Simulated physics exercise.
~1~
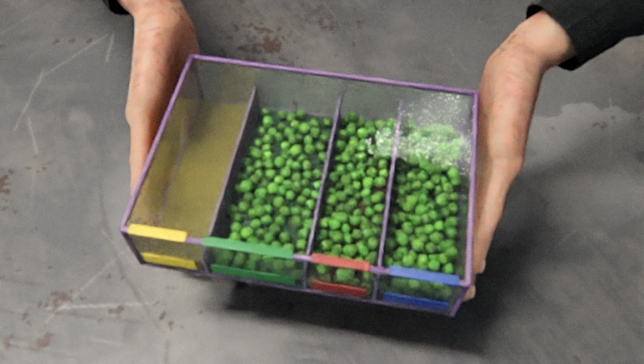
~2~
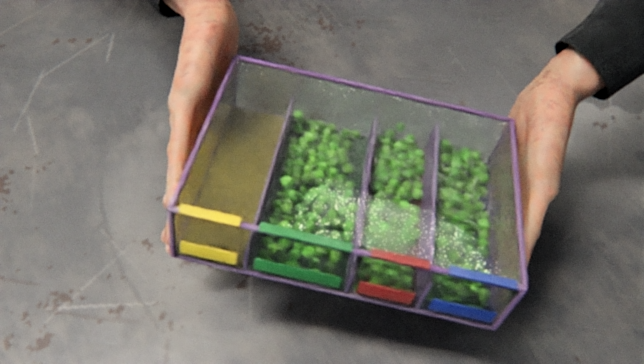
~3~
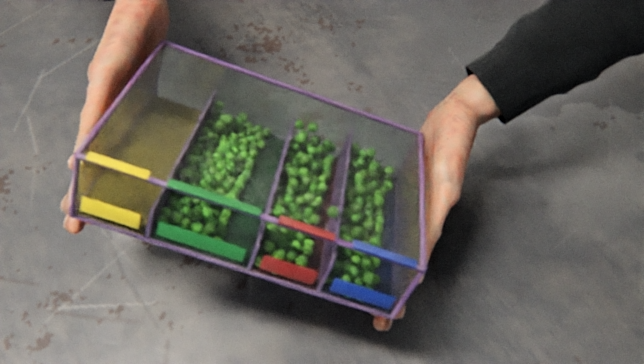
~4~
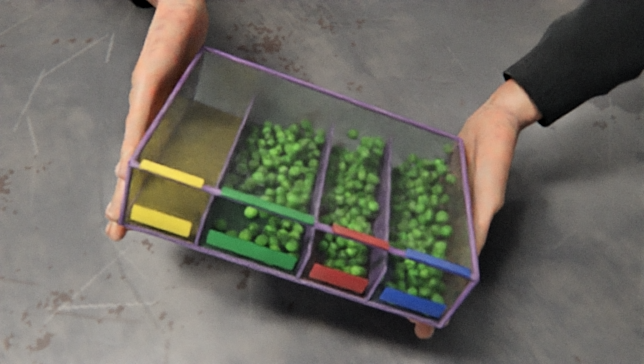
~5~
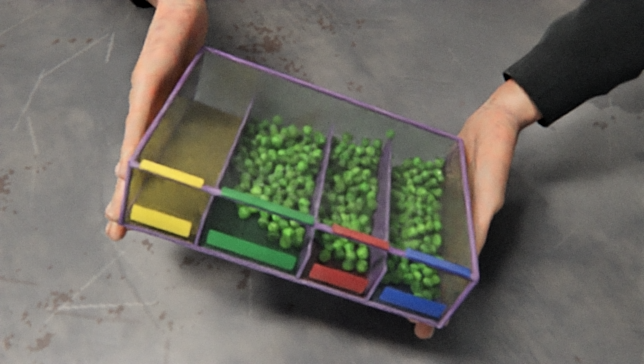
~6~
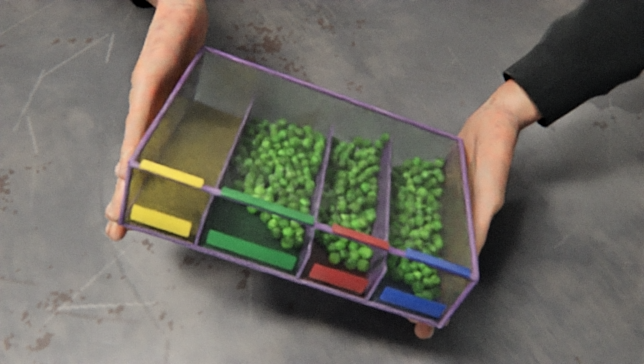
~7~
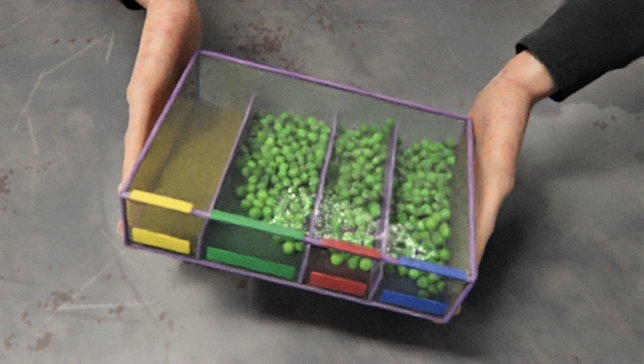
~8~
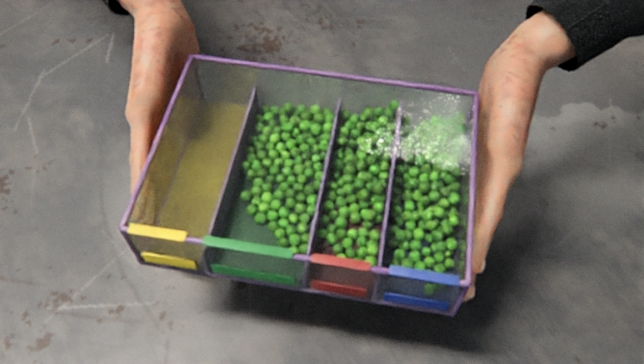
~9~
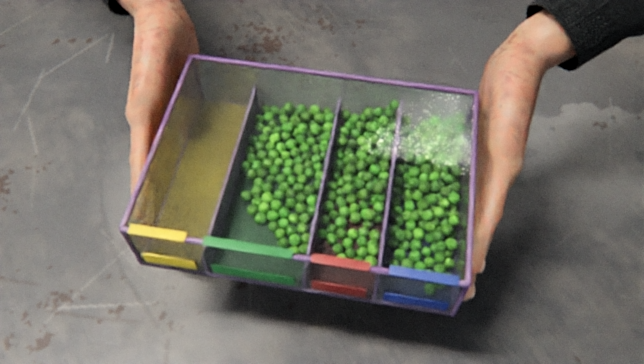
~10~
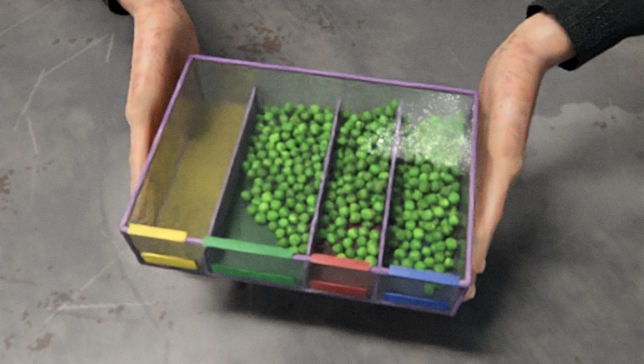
On a scuffed grey tabletop seen from above, two hands in dark sleeves hold a clear, purple-edged box by its sides. Its four compartments are marked yellow, green, red and blue from left to right, with green peas filling all but the empty yellow one. The hands swing the box right, then left, tilting it as the peas blur and shift. They bring it back toward the middle and hold it tilted, then level it again. It ends still, the peas resting in the green, red and blue compartments, the yellow one empty.
